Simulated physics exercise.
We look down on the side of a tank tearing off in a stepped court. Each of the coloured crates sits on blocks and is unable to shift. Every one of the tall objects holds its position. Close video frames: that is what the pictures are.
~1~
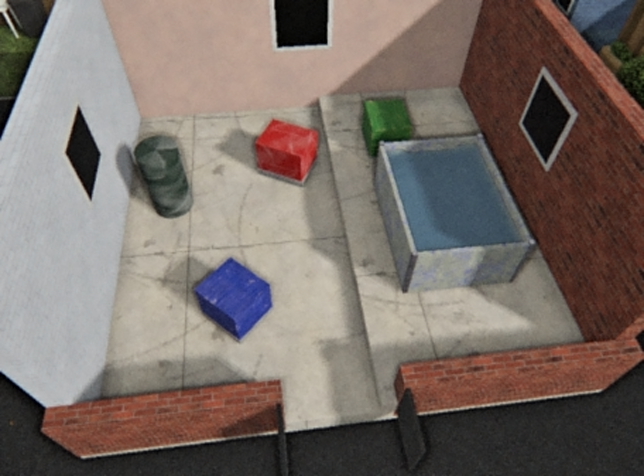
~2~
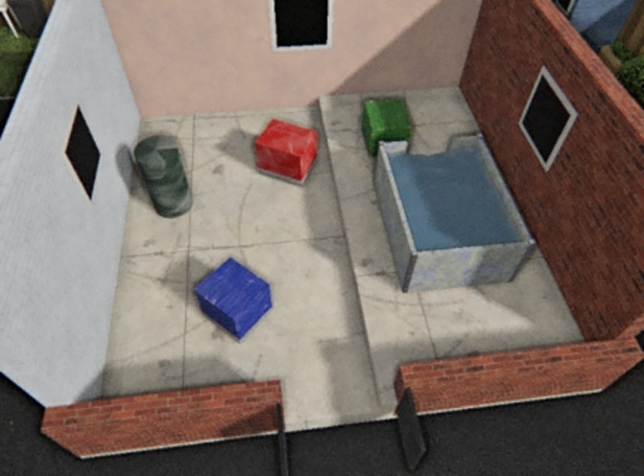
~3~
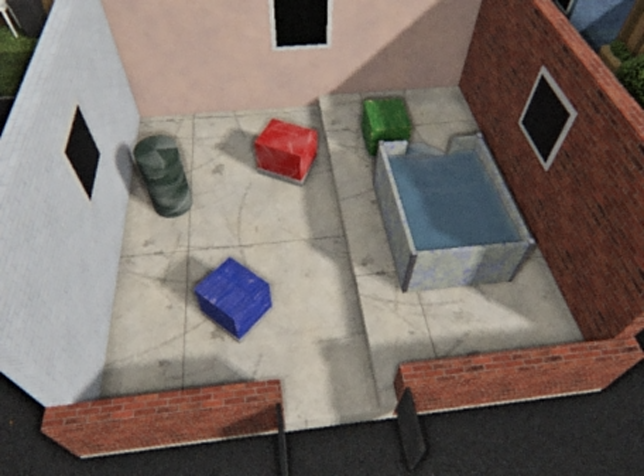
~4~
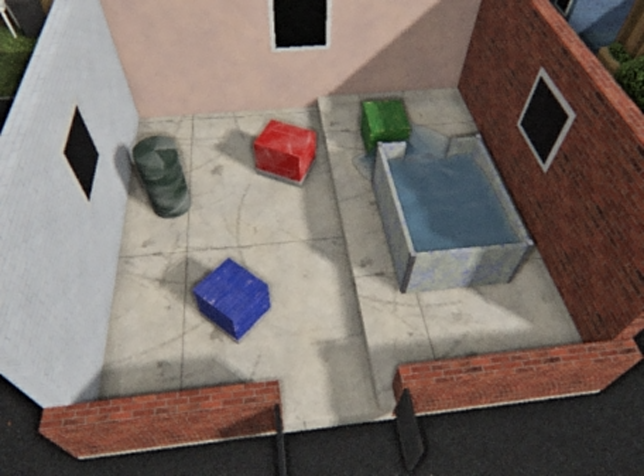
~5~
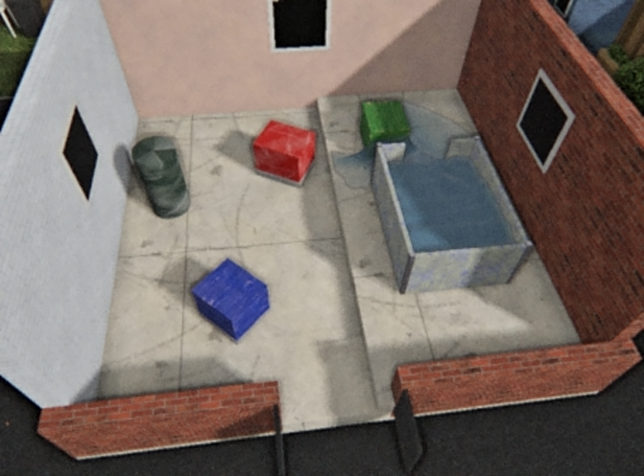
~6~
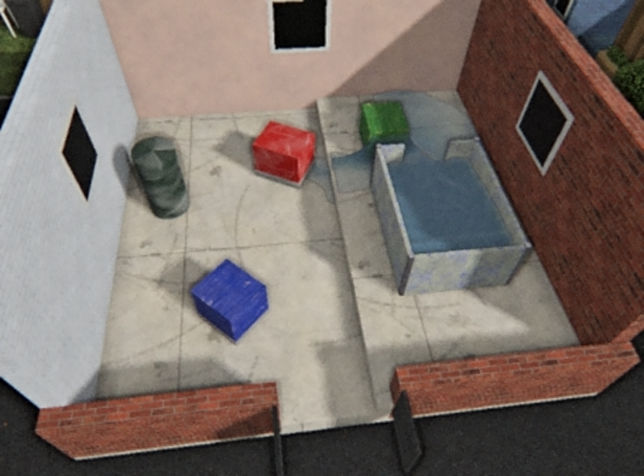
In a walled, stepped court with red, blue and green crates and a dark mottled cylinder, a tank of water stands whole and still. Part of its far side opens into a gap, and water pours out behind it, spreading around the green crate while the crates stay put.
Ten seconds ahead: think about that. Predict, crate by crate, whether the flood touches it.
My prediction: The green crate is touched; the red crate is touched; the blue crate is touched.
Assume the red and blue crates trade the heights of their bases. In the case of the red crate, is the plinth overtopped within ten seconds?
Red crate: Flooded.
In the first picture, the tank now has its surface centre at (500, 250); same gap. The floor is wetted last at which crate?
The blue one.
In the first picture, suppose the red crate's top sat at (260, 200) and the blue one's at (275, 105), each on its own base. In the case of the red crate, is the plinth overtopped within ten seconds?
Simply put, the red crate is drenched.
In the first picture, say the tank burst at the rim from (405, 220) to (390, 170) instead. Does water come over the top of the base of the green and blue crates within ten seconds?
In that case the green crate is never flooded and the blue crate is flooded.
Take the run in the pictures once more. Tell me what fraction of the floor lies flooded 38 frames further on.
My best guess is some 85 %.
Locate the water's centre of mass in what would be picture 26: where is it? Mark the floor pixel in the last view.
The balance point is around (375, 186).
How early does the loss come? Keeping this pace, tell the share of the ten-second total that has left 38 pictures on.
Around 15 per cent.
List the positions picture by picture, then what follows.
In the first picture, the tank at (449, 194) is whole and still.
In the second picture, water pours out on the tank's far side and has run to a hidden place.
In the third picture, the front is at a hidden place, out from the gap on the tank's far side.
In the fourth picture, water pours out on the tank's far side and has run to a hidden place.
In the fifth picture, the front is at a hidden place, out from the gap on the tank's far side.
In the sixth picture, water pours out on the tank's far side and has run to (417, 92).
A moment on, water covers 25 % of the floor; the green crate water round its plinth, the red crate water round its plinth, the blue crate not reached.
Next, water covers 40 % of the floor; the green crate water round its plinth, the red crate water round its plinth, the blue crate water round its plinth.
Then, water covers 60 % of the floor; the green crate water round its plinth, the red crate water round its plinth, the blue crate water round its plinth.
Later, water covers 85 % of the floor; the green crate water round its plinth, the red crate water round its plinth, the blue crate water round its plinth.
In the end, water covers 95 % of the floor; the green crate was topped, the red crate was topped, the blue crate was topped.
